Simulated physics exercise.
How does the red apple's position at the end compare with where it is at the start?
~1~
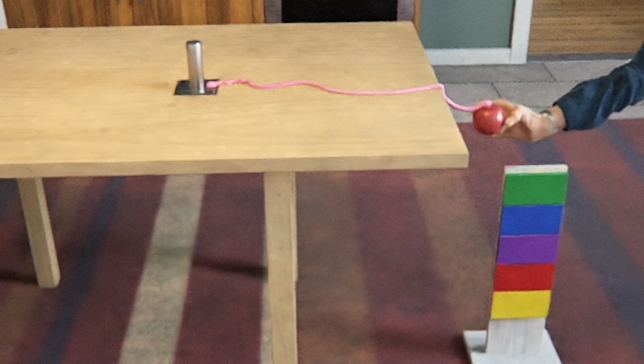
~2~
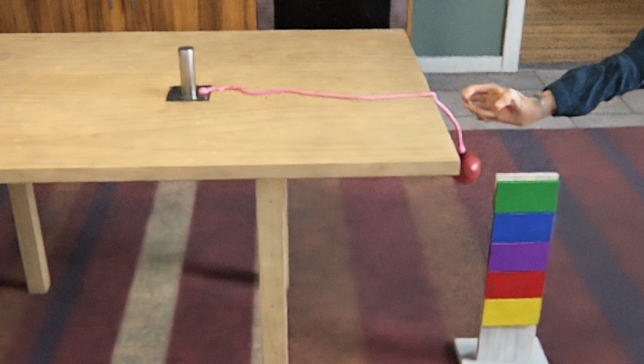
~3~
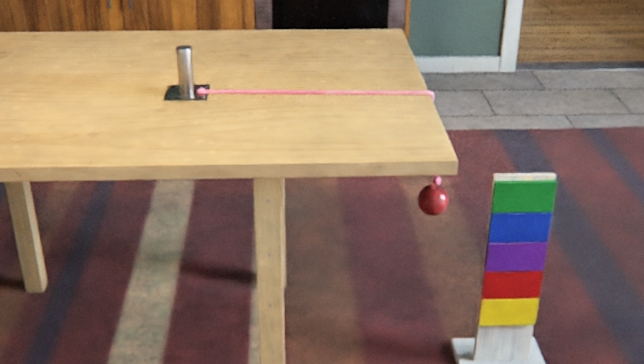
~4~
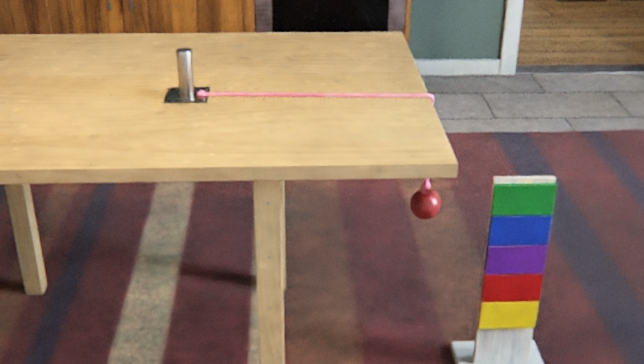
At the start the apple is held in a hand just past the table's right edge, above the coloured scale. By the end it is lower and further left, hanging from the cord just below the table edge, level with the green band.
A red apple, tied by a pink cord to a short metal post on a wooden table, is held by a hand just past the table's right edge. To the right stands an upright scale with green, blue, purple, red and yellow bands from top to bottom. The fingers let go and the hand draws back as the apple drops beside the table corner. The apple then swings left and down while the cord pulls straight across the tabletop, and the hand leaves view. It ends hanging just below the edge, level with the green band.
